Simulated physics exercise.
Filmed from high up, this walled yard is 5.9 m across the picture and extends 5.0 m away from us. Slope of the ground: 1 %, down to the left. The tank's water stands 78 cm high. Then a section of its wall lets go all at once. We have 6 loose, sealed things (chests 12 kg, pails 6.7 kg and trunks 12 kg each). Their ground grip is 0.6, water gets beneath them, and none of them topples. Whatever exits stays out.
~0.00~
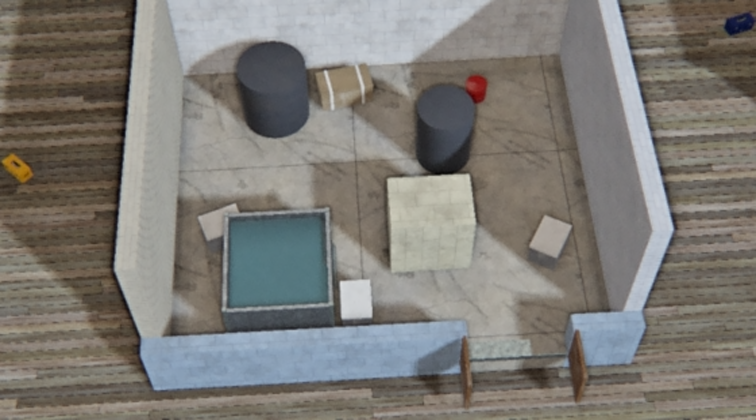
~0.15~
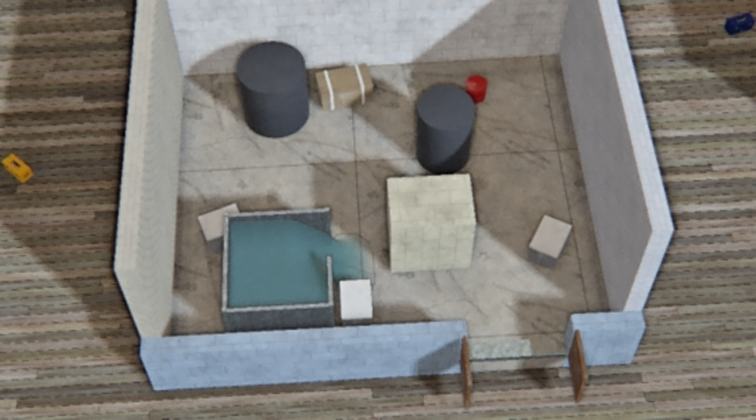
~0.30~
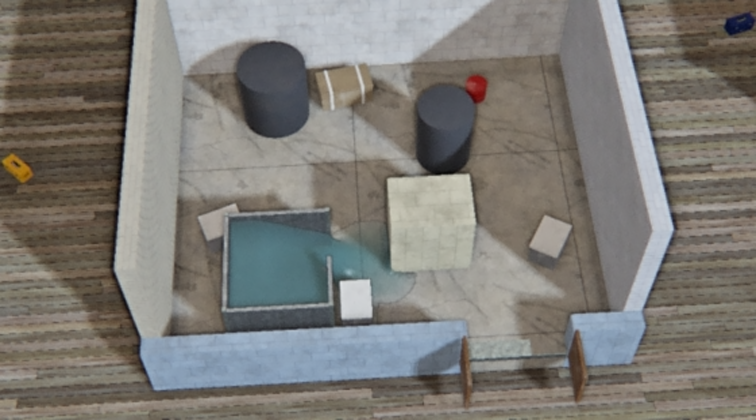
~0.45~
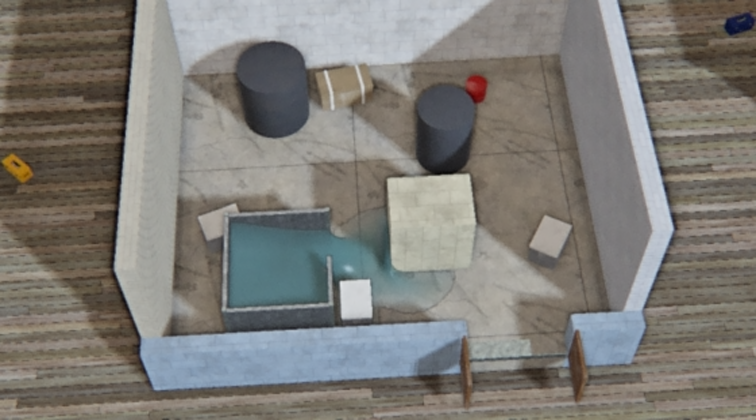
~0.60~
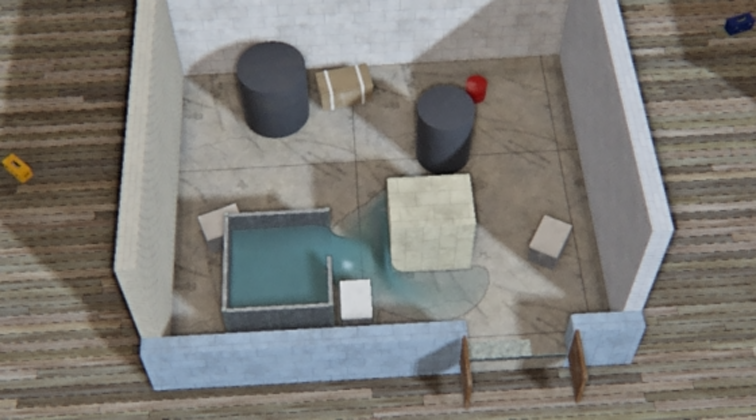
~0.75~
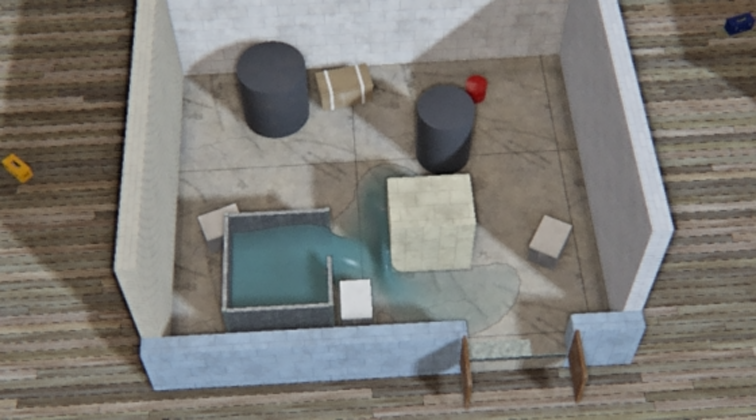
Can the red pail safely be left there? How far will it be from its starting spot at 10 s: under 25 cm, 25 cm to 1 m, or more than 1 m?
It will be under 25 cm away.
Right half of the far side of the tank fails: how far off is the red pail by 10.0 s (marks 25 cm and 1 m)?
I'd expect the red pail to have moved just a bit.
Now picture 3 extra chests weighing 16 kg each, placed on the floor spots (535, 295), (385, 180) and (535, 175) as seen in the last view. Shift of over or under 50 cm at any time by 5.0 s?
Spot by spot, in turn: Exceeds it, exceeds it, falls short.
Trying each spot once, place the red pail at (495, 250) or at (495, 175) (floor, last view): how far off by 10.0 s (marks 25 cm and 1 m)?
Well, it scarcely moves on the first try and scarcely moves on the second.
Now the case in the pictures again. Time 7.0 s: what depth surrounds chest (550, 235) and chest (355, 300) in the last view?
First roughly 3 cm, second roughly 5 cm.
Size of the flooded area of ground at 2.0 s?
Roughly 15 m2.
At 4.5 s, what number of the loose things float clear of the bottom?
Then: 2.
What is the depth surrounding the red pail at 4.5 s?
Around 3 cm.
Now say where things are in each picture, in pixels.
In the first picture, the red pail at (477, 83), on the bottom; water covers 1.8 m2; 0 of 6 have shifted.
In the second picture, the red pail at (477, 83), on the bottom; water covers 2.3 m2; 0 of 6 have shifted.
In the third picture, the red pail at (477, 83), on the bottom; water covers 2.8 m2; 0 of 6 have shifted.
In the fourth picture, the red pail at (477, 83) rests on the ground; 3.3 m2 under water; 0 of 6 have shifted.
In the fifth picture, the red pail at (477, 83) rests on the ground; water covers 4.0 m2; 0 of 6 have shifted.
In the sixth picture, the red pail at (477, 83) rests on the ground; 5.1 m2 under water; 0 of 6 have shifted.
After 2.0 s the red pail is near (477, 83), 0.0 m from its start, aground; 0 of 6 are out; 2 afloat.
After 4.5 s the red pail is near (477, 83), 0.0 m from its start, aground; 0 of 6 are out; 2 afloat.
After 7.0 s the red pail is near (477, 83), 0.0 m from its start, aground; 0 of 6 are out; 1 afloat.
After 10.0 s the red pail is near (477, 83), 0.0 m from its start, aground; 0 of 6 are out; 1 afloat.
